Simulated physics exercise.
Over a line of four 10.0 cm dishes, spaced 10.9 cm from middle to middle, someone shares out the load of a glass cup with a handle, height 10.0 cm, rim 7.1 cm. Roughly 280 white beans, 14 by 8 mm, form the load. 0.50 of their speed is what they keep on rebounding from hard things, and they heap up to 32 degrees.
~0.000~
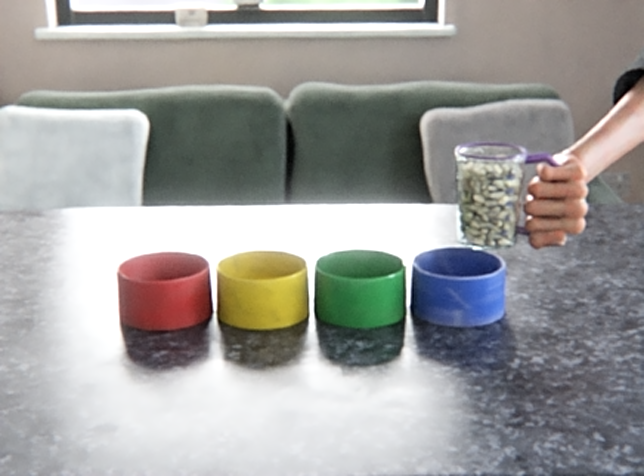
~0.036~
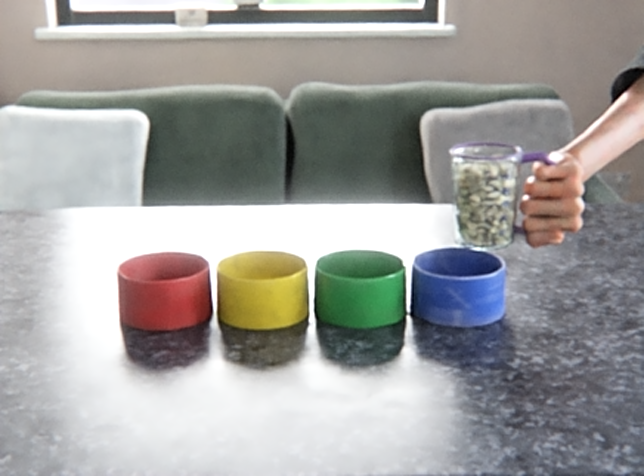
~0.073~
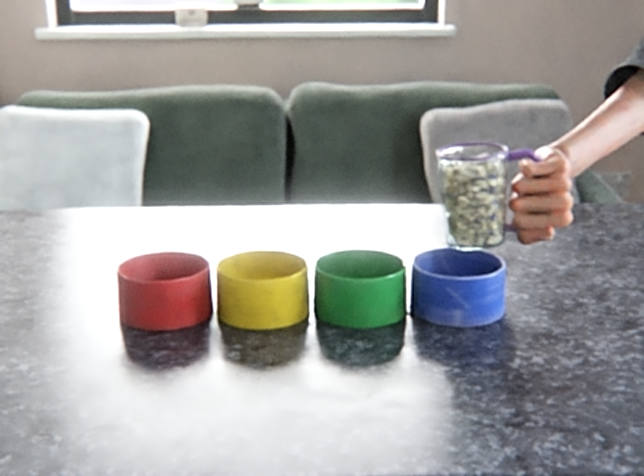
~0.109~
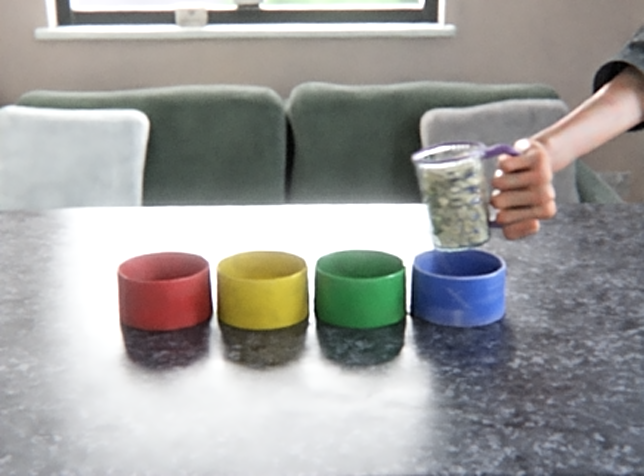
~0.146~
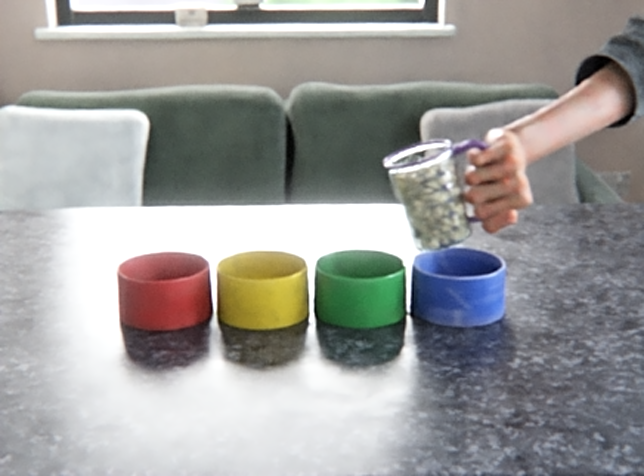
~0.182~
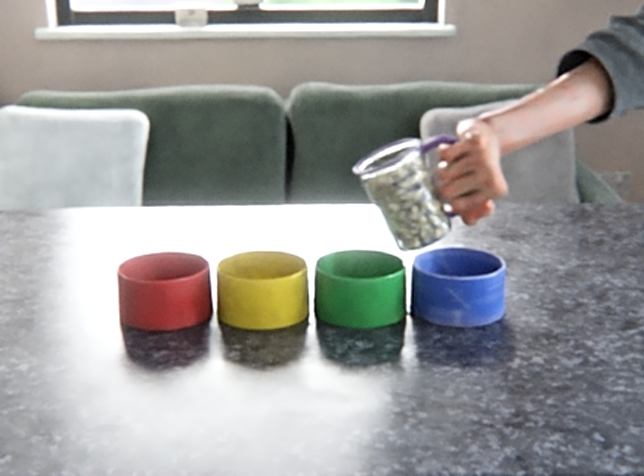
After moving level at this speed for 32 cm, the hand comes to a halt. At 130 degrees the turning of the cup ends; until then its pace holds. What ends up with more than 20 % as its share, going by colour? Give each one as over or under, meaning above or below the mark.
Red: Over, blue: Under, green: Under, yellow: Under, counter: Over.
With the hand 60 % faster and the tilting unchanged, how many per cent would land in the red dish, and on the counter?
Red 80, counter 20.
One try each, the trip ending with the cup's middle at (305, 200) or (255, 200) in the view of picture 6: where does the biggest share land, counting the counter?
Top receivers, in order: Yellow and red.
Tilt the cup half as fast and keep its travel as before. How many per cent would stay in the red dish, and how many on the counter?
Then the red dish would get 100 and the counter 0.
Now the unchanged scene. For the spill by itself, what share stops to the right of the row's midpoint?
Roughly 0 per cent.
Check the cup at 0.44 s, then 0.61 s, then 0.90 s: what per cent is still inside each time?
Approx. 100 / 45 / 0 percent.
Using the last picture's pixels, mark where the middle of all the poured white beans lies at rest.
Once everything settles, the centre is around (147, 300).
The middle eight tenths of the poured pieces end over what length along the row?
It spans roughly 22 centimetres along the row.
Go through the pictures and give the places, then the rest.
The first picture shows cup at (489, 196), tilt 0 degrees, lip at (458, 151), moved 0.0 cm; middle of the pieces at (493, 197); blue dish at (458, 262); green dish at (360, 264); yellow dish at (262, 265); red dish at (164, 266).
The second picture shows cup at (485, 196), tilt 1 degrees, lip at (453, 152), moved 0.4 cm; middle of the pieces at (490, 197).
The third picture shows cup at (474, 196), tilt 5 degrees, lip at (439, 154), moved 1.6 cm; middle of the pieces at (478, 197).
The fourth picture shows cup at (455, 197), tilt 10 degrees, lip at (416, 158), moved 3.6 cm; middle of the pieces at (460, 197).
The fifth picture shows cup at (430, 197), tilt 18 degrees, lip at (386, 164), moved 6.3 cm; middle of the pieces at (435, 197).
The sixth picture shows cup at (406, 197), tilt 25 degrees, lip at (357, 171), moved 9.0 cm; middle of the pieces at (410, 196); blue dish at (458, 262); green dish at (360, 264); yellow dish at (262, 265); red dish at (164, 266). Its pace works out near 205 degrees a second; the hand travels 74 cm a second.
Then, at 0.44 s, tilt 78 degrees; cup holds 100 %.
After 0.61 s, tilt 113 degrees; cup holds 45 %, red 25 %.
After 0.90 s, tilt 130 degrees; cup holds 0 %, red 65 %.
At rest (1.9 s), red 65 %, blue 0 %, green 0 %, yellow 0 %, counter 35 %.
